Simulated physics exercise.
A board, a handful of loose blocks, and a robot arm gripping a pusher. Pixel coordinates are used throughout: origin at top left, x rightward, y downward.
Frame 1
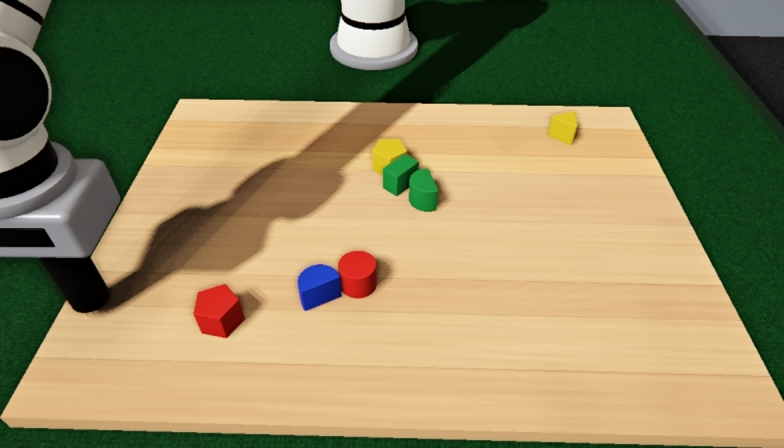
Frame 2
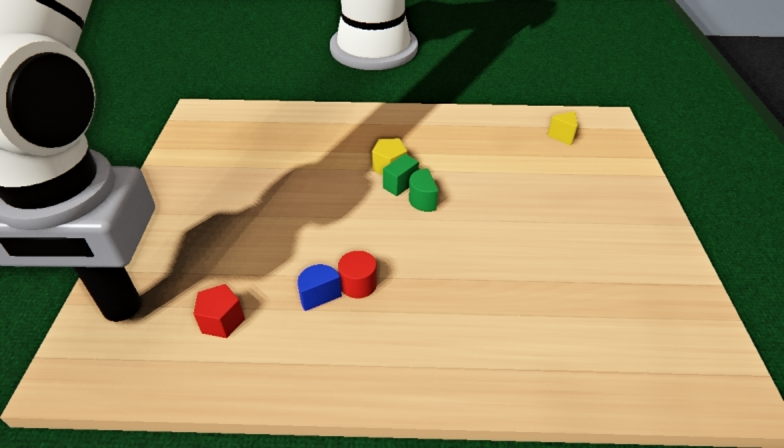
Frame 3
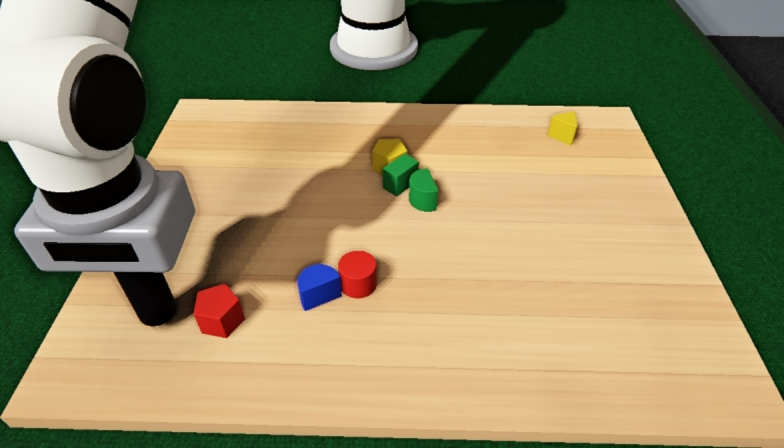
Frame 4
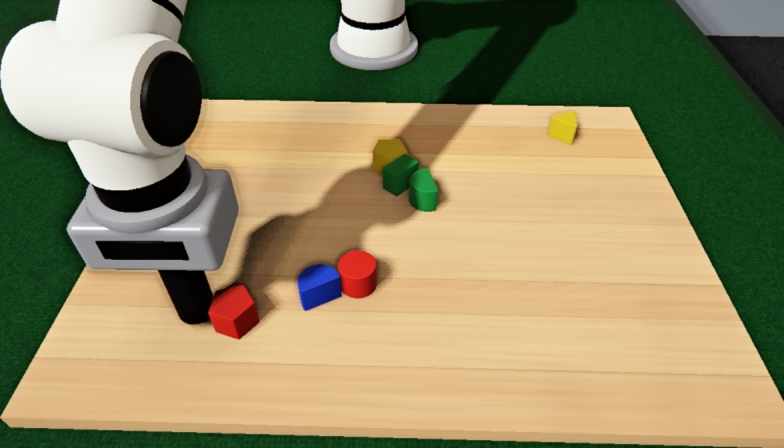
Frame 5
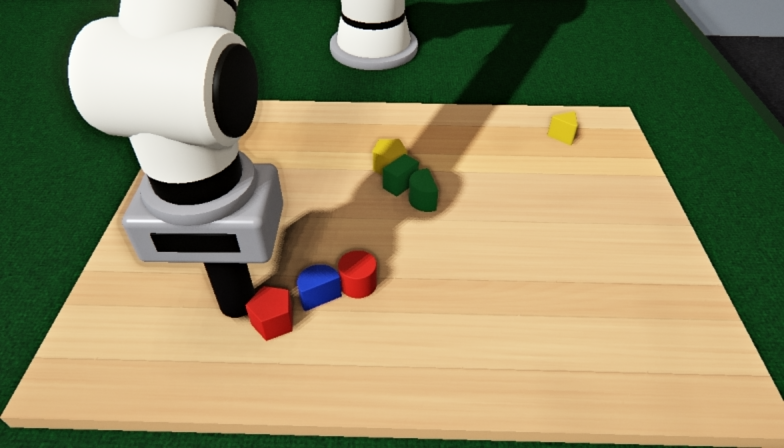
The video shows a robot arm moving a black pusher rightward across a wooden board with scattered coloured blocks, reaching a red pentagonal block and pushing it right, closer to a blue block beside a red cylinder.
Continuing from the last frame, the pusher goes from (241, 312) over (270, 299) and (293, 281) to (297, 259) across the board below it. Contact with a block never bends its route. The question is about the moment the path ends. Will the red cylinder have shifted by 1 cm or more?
The answer is no.
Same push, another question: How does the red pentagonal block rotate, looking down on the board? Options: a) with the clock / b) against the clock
Answer: A.
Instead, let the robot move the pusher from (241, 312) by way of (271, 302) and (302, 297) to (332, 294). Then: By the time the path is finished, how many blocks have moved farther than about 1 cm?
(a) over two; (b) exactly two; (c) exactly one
Letter a.
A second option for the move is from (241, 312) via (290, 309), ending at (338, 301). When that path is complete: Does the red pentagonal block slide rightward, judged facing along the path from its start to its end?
I expect so.
On the path given first. Halfway along, pusher (282, 283); red pentagonal block (284, 303), turned 25° clockwise.
At the end, pusher (295, 251); red pentagonal block (284, 303), turned 25° clockwise; red cylinder unmoved.
